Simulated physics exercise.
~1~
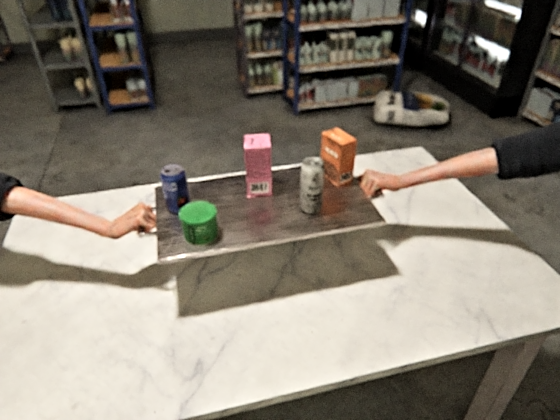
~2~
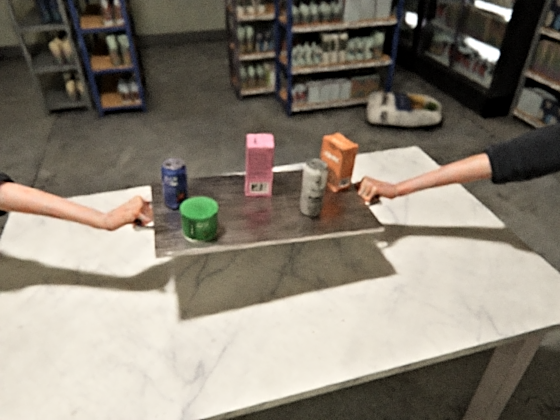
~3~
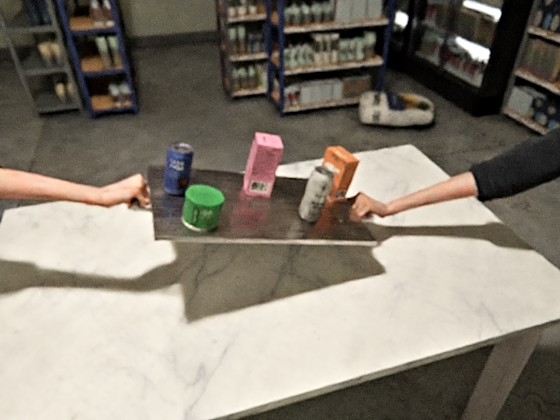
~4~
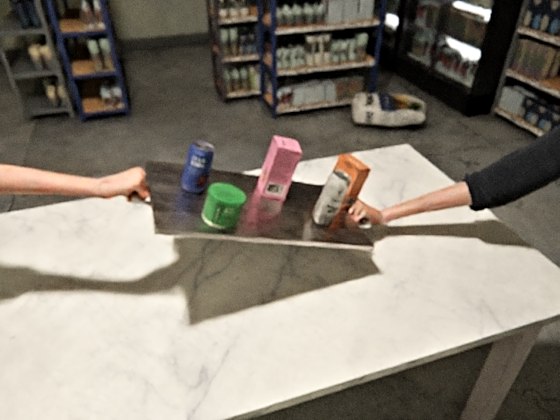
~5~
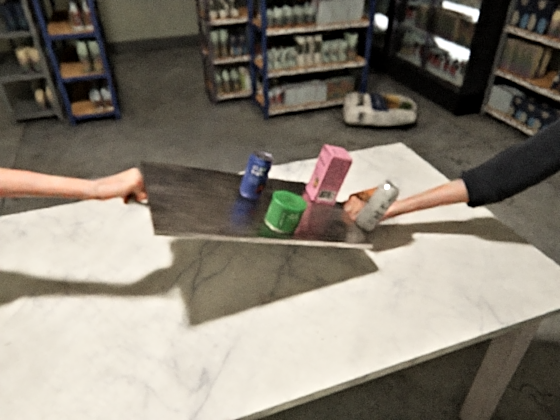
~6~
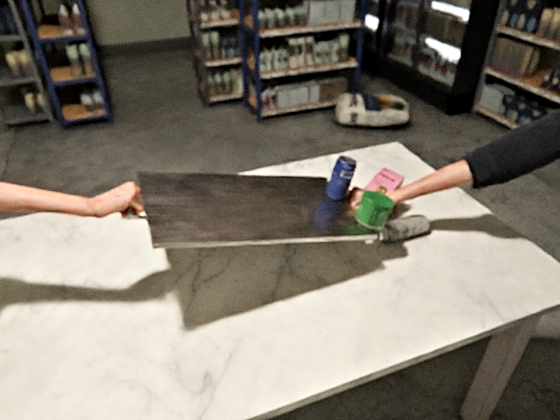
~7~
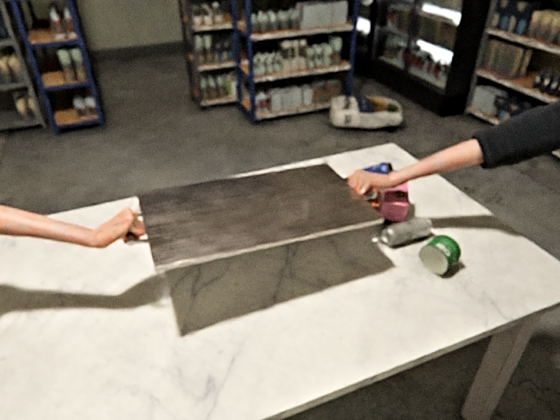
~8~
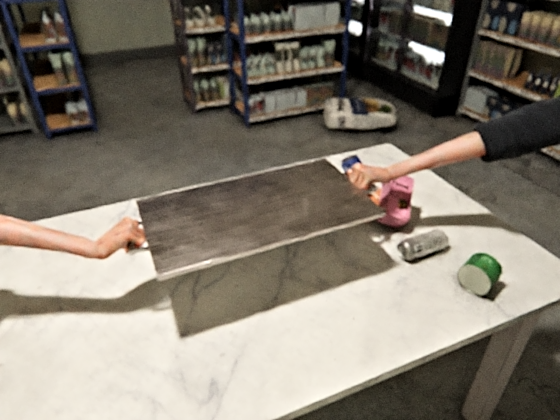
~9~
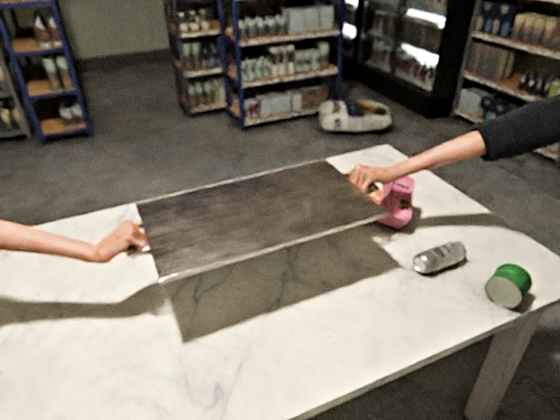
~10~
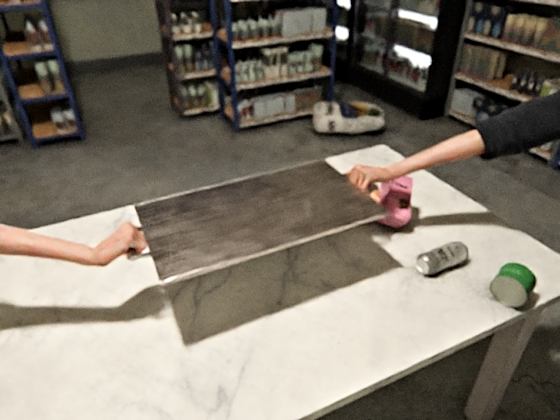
A dark, rimless tray held by two hands above a pale marble table carries a blue can, a green tub, a pink carton, a silvery-white can and an orange carton. Its right edge dips, and the items lean and slide to the right. The orange carton goes off first beside the right hand, followed by the pink carton and the pale can. The blue can and green tub slip off next, and the hands level the empty tray. The tub travels farthest across the table, ending near its right side, with the pale can lying nearby and the pink carton by the right hand.
